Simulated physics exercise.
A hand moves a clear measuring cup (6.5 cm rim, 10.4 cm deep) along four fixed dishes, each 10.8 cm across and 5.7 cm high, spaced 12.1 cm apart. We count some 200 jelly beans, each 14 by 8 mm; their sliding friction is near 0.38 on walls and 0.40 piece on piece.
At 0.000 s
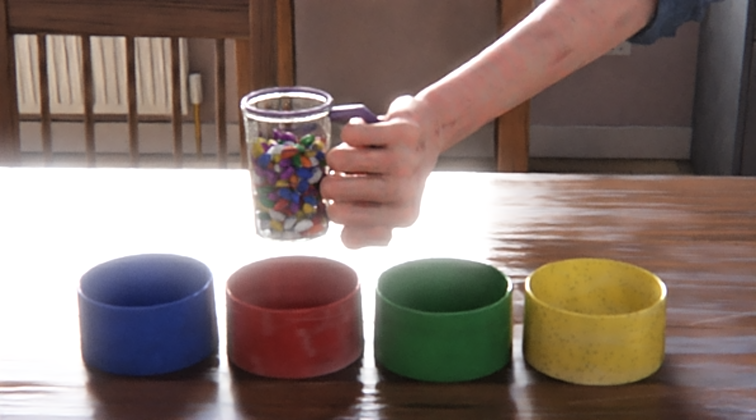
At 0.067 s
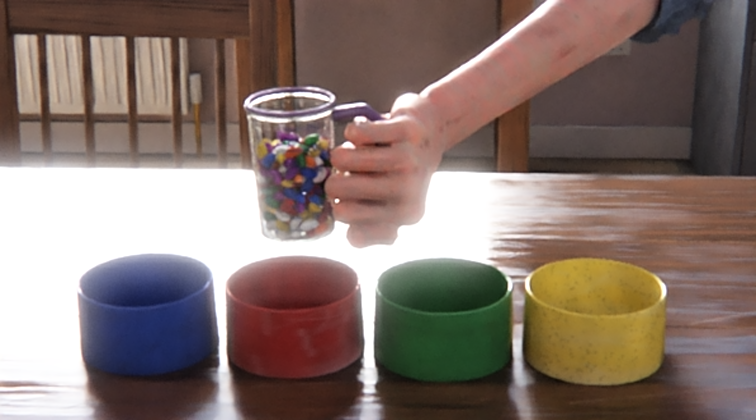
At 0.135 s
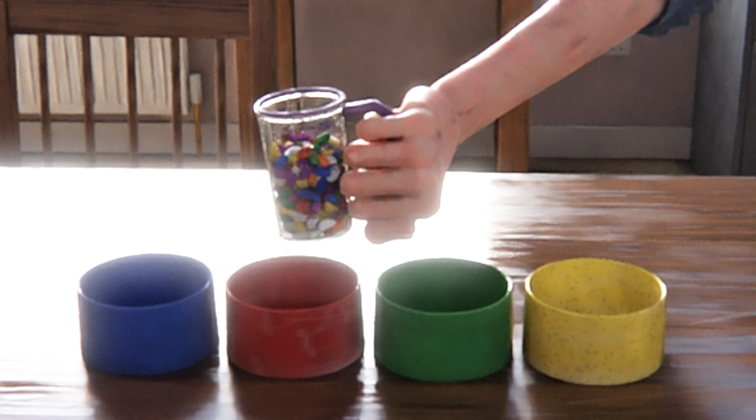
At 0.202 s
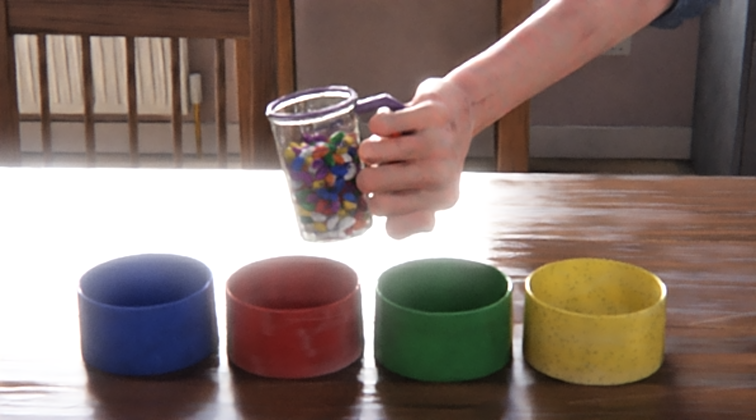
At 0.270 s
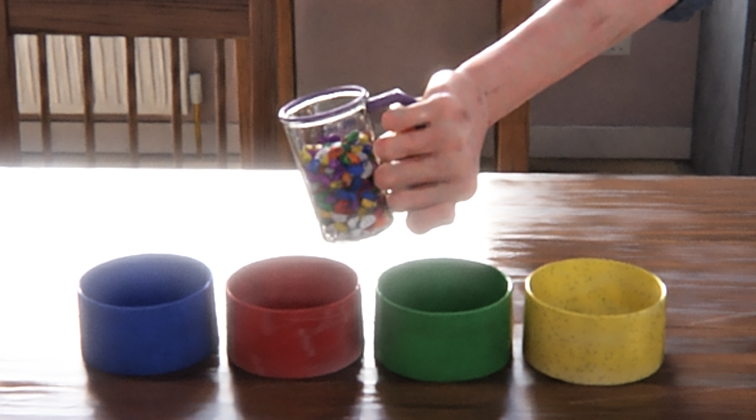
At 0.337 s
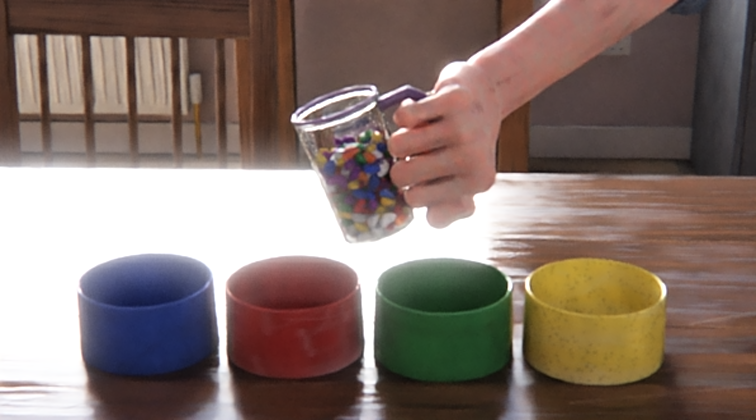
A hand reaches in from the upper right, holding a clear cup of multicoloured jelly beans by its purple handle above a glossy wooden table, seen from the front and slightly above. Below it, four round dishes stand in a row, blue, red, green and yellow from left to right, with wooden chairs behind. The hand shifts the cup a short way right while tilting it gradually leftward, and the view stays still.
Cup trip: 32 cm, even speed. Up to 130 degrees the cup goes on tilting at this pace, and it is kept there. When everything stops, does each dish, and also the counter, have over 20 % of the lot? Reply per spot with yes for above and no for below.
Red: No, below. Blue: No, below. Green: No, below. Yellow: Yes, above. Counter: No, below.
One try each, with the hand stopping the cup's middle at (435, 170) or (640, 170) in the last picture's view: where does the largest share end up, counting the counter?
I'd bet on red for the first try and yellow for the second.
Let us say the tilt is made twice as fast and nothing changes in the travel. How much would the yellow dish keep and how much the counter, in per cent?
In that case the yellow dish gets 0 while the counter gets 10.
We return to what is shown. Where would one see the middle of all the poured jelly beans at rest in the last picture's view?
Centre at rest: Approx. (593, 330) px.
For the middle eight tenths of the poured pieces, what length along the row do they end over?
About 6 cm.
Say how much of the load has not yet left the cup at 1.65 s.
Around 95 percent.
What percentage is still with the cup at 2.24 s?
About 0 per cent.
After 1.12 s, tilt 70 degrees; cup holds 100 %.
Then, at 1.65 s, tilt 105 degrees; cup holds 95 %, yellow 5 %.
After 2.24 s, tilt 130 degrees; cup holds 0 %, yellow 100 %.
In the end, at 2.7 s, red 0 %, blue 0 %, green 0 %, yellow 100 %, counter 0 %.
